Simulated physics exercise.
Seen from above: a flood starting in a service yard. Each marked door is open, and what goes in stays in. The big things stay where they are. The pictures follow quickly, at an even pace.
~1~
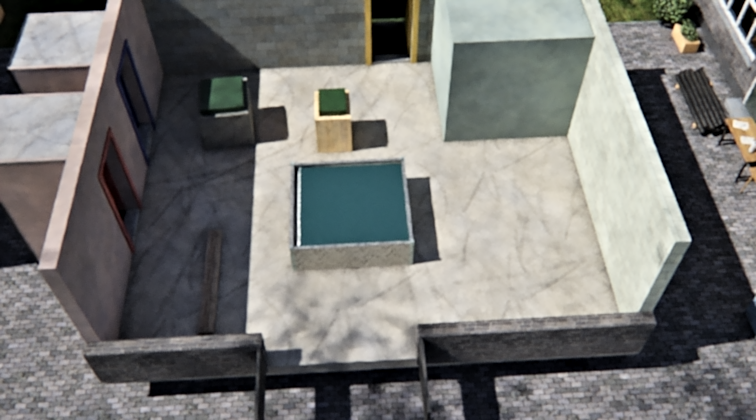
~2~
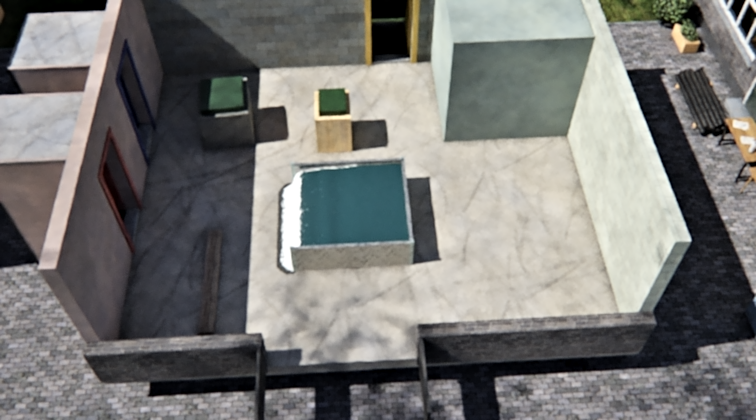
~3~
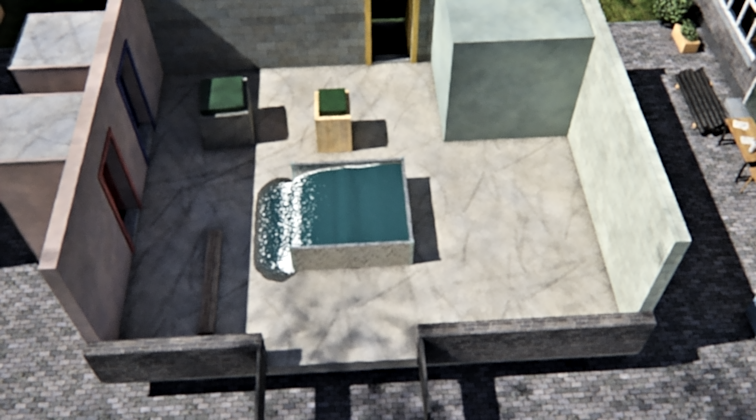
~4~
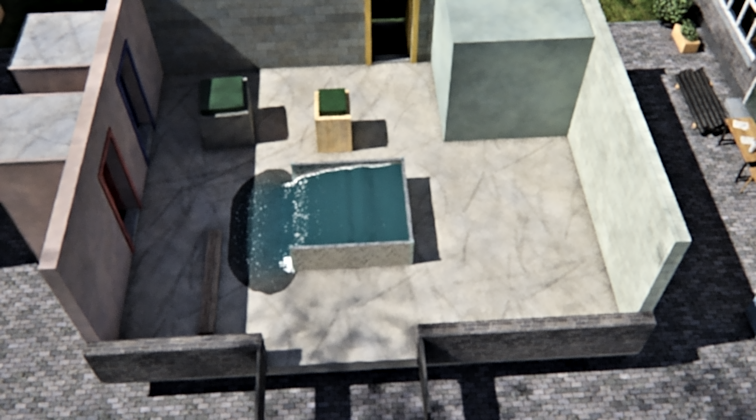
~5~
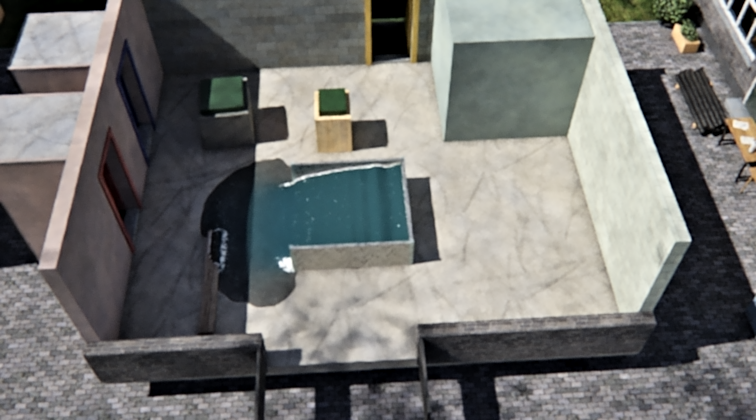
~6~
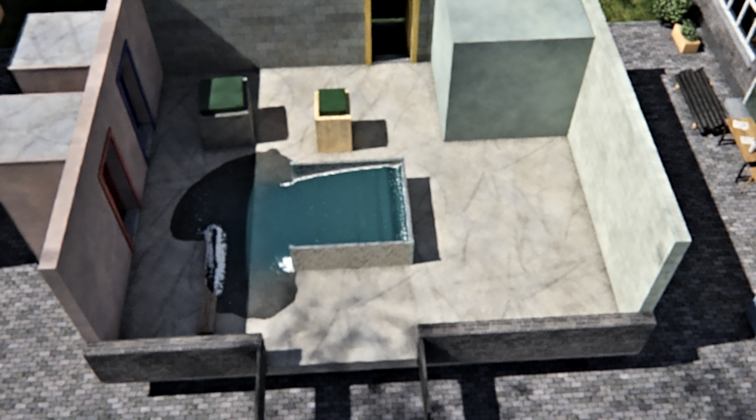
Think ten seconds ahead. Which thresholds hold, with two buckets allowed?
One by one: The blue door stays under that; the red door takes more than that; the yellow door stays under that.
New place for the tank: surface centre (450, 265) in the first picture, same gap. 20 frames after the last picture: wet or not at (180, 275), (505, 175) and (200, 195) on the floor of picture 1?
One after the other: Flooded, dry, under water.
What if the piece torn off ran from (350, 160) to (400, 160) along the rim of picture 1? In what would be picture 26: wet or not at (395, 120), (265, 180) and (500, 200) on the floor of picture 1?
In that order: Covered, flooded, no water.
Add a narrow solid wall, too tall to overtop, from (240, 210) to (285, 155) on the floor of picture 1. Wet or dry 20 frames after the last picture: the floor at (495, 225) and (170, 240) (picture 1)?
In that order: Free of water, wet.
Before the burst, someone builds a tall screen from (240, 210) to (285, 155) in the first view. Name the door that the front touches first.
The one in red.
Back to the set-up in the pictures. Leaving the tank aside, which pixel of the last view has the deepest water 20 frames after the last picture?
Roughly at (164, 77).
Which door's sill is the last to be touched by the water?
The yellow door.
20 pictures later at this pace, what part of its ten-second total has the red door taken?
Some 90 per cent.
A moment on, water covers 25 % of the floor; the blue door not reached, the red door over two buckets in, the yellow door not reached.
Next, water covers 30 % of the floor; the blue door wet at the sill, nothing in, the red door far over two buckets in, the yellow door not reached.
Then, water covers 40 % of the floor; the blue door wet at the sill, nothing in, the red door far over two buckets in, the yellow door not reached.
Later, water covers 65 % of the floor; the blue door wet at the sill, nothing in, the red door far over two buckets in, the yellow door wet at the sill, nothing in.
In the end, water covers 80 % of the floor; the blue door wet at the sill, nothing in, the red door far over two buckets in, the yellow door wet at the sill, nothing in.
